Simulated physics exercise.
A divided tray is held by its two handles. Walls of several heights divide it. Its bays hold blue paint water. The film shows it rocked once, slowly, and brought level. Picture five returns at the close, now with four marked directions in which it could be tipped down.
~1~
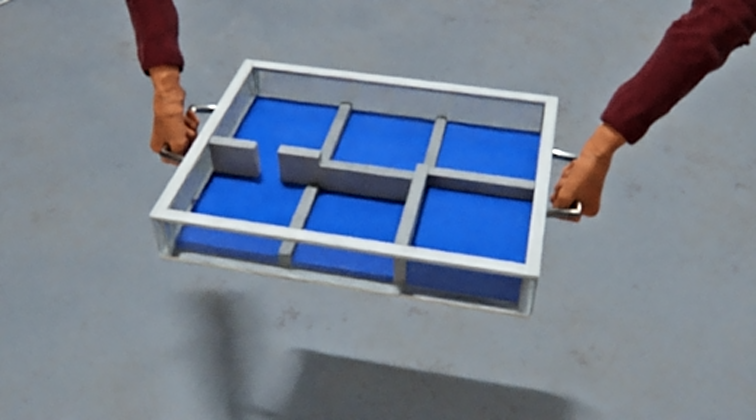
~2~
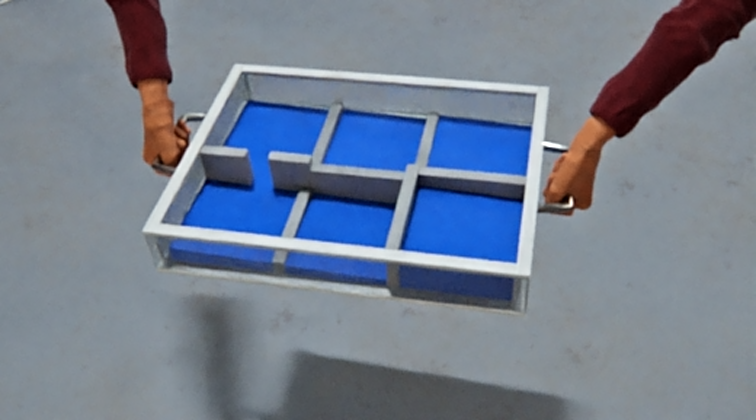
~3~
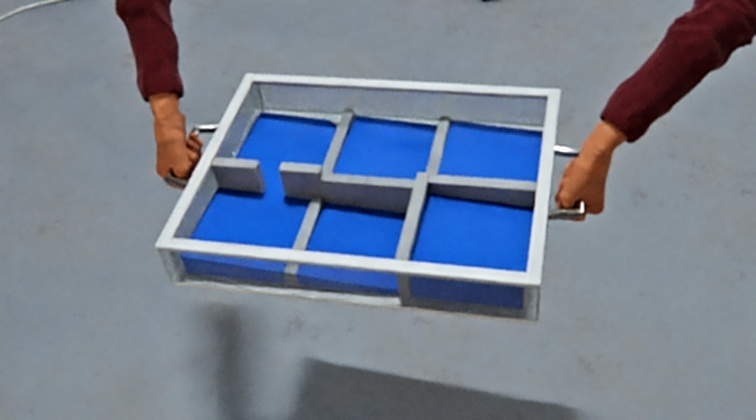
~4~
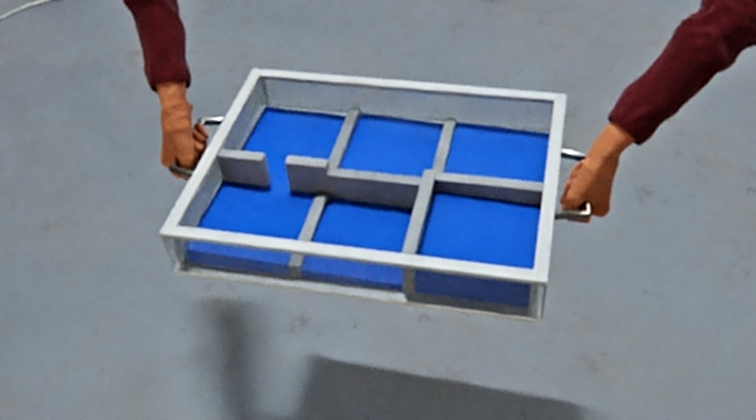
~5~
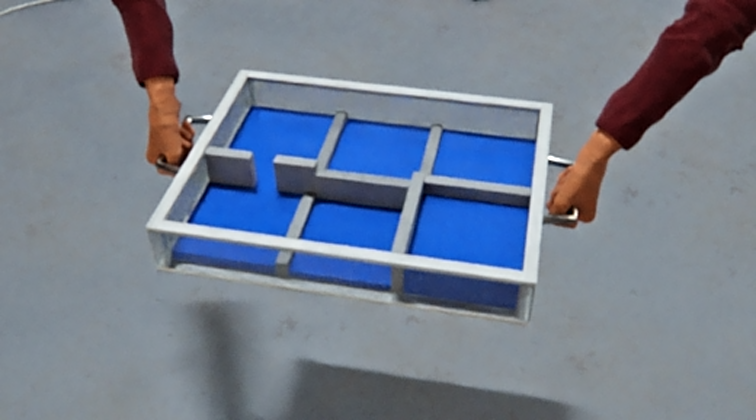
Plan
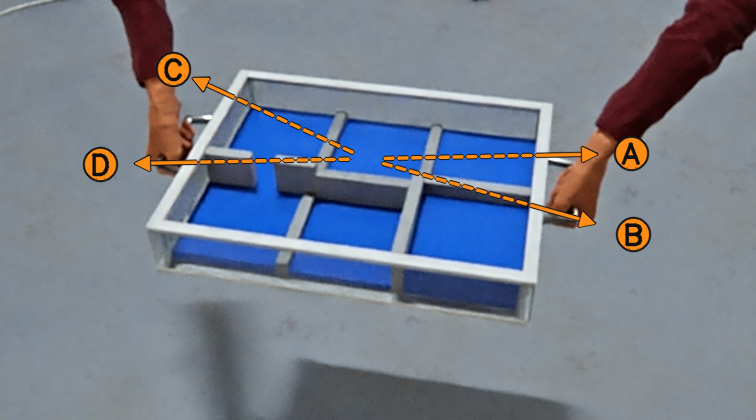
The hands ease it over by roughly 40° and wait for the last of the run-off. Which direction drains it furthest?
C.
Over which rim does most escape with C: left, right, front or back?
The left rim.
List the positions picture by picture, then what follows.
The tray is level; deepest in the front right bay, at (469, 227), shallowest in the front middle, in the first picture.
Tipped about 4° down to the front left; no wall is crossed, in the second picture.
Tipped about 6° down to the front left; liquid runs over the wall between the back middle and back right bays, in the third picture.
Tipped about 3° down to the front left; no wall is crossed, in the fourth picture.
The tray is level; deepest in the front right bay, at (466, 234), shallowest in the front middle, in the fifth picture.
In orange, A ends at (591, 154); B ends at (589, 221); C ends at (197, 80); D ends at (140, 163).
With A, about 35 % stays in the tray, the largest part in the back right bay.
With B, about 38 % stays in the tray, the largest part in the back right bay.
With C, about 25 % stays in the tray, the largest part in the back left bay.
With D, about 36 % stays in the tray, the largest part in the front left bay.
